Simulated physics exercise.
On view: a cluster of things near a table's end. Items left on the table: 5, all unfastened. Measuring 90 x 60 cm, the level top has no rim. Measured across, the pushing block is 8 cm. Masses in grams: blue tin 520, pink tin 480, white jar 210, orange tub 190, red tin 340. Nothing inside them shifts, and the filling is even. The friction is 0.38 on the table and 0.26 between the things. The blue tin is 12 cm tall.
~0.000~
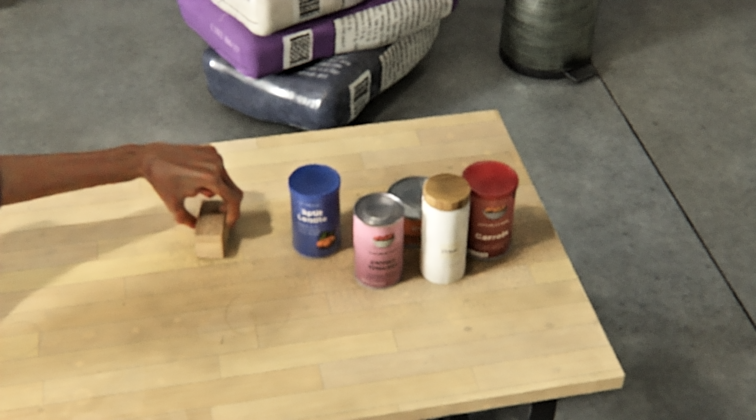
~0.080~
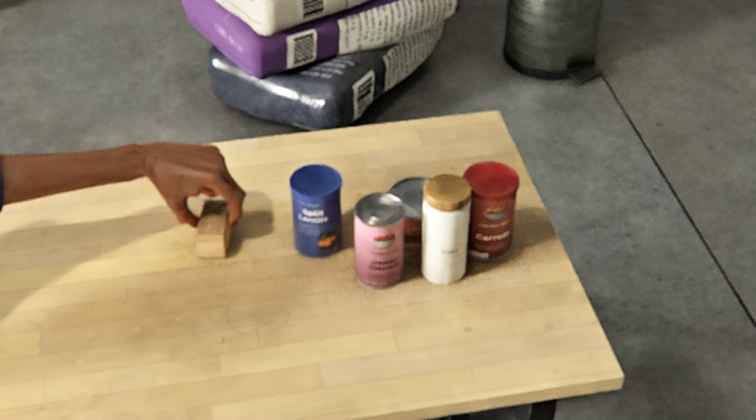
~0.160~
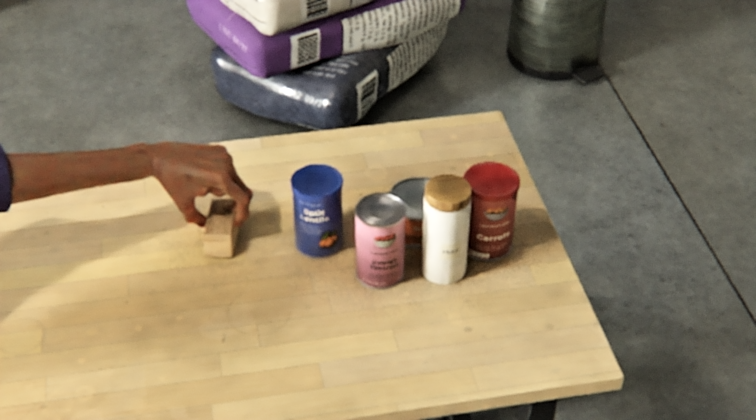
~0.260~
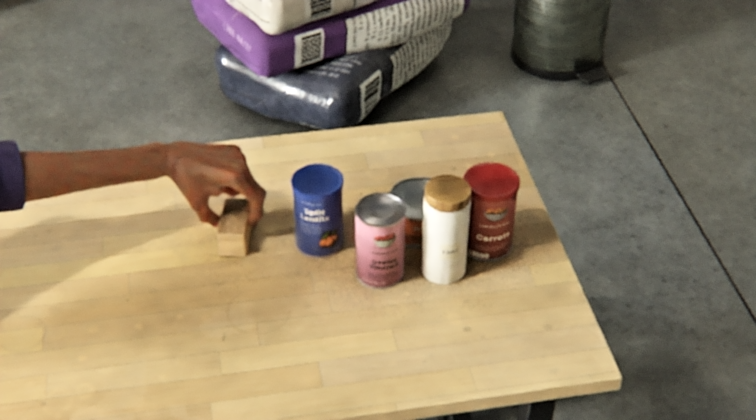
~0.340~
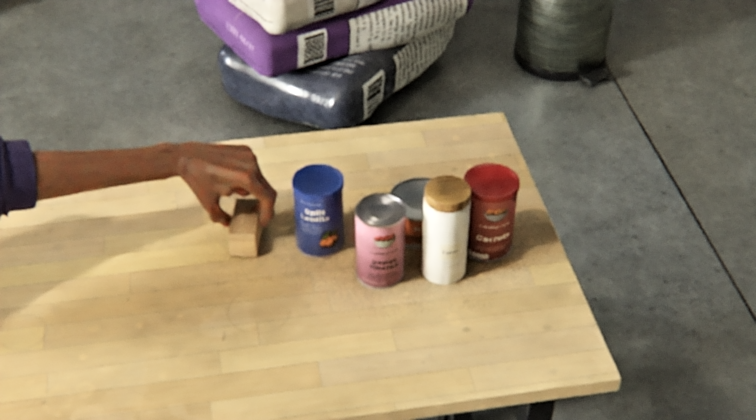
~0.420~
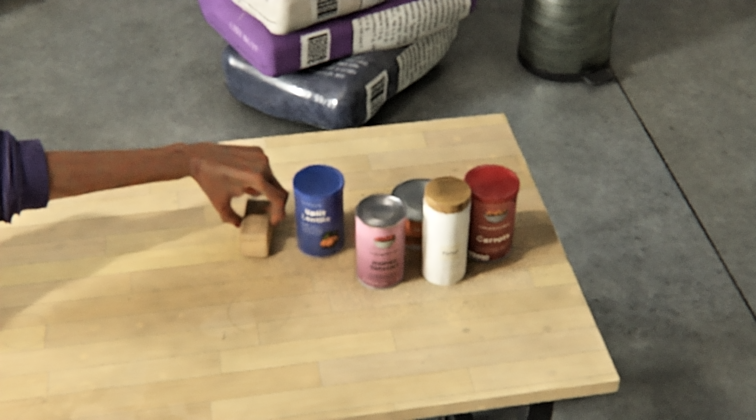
On a pale wooden tabletop, a hand grips a small wooden block to the left of a blue tin, a pink tin, a white jar, a red tin and a partly hidden tub. The hand slides the block steadily rightward, narrowing the gap to the blue tin, while the grouped containers stay in place.
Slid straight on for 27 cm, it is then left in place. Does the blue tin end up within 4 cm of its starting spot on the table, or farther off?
It loses its position.
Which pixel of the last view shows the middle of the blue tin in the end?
Around (441, 214).
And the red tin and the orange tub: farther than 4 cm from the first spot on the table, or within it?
First the red tin: It stays in position; then the orange tub: It departs its position.
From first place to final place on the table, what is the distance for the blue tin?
It ends up around 18 cm from its start.
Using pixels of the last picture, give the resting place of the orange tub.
Around (459, 195).
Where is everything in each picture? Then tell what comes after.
In the first frame, block slid 0 cm; blue tin (316, 213); pink tin (379, 242).
In the second frame, block slid 0 cm; red tin (488, 212).
In the third frame, block slid 1 cm; pink tin (380, 242); white jar (446, 230).
In the fourth frame, block slid 3 cm; red tin (489, 213).
In the fifth frame, block slid 4 cm; pink tin (380, 242); white jar (445, 231).
In the sixth frame, block slid 6 cm; blue tin (320, 213).
After 1.02 s, block slid 17 cm; blue tin moved 8 cm near (373, 211).
After 1.32 s, block slid 23 cm; blue tin moved 13 cm near (413, 213); orange tub moved 5 cm; pink tin moved 2 cm.
In the end (2.0 s), not toppled but over 4 cm from the start, blue tin and orange tub; the other 3 under 4 cm from the start. At the end, from the last picture's camera, blue tin near (441, 214).
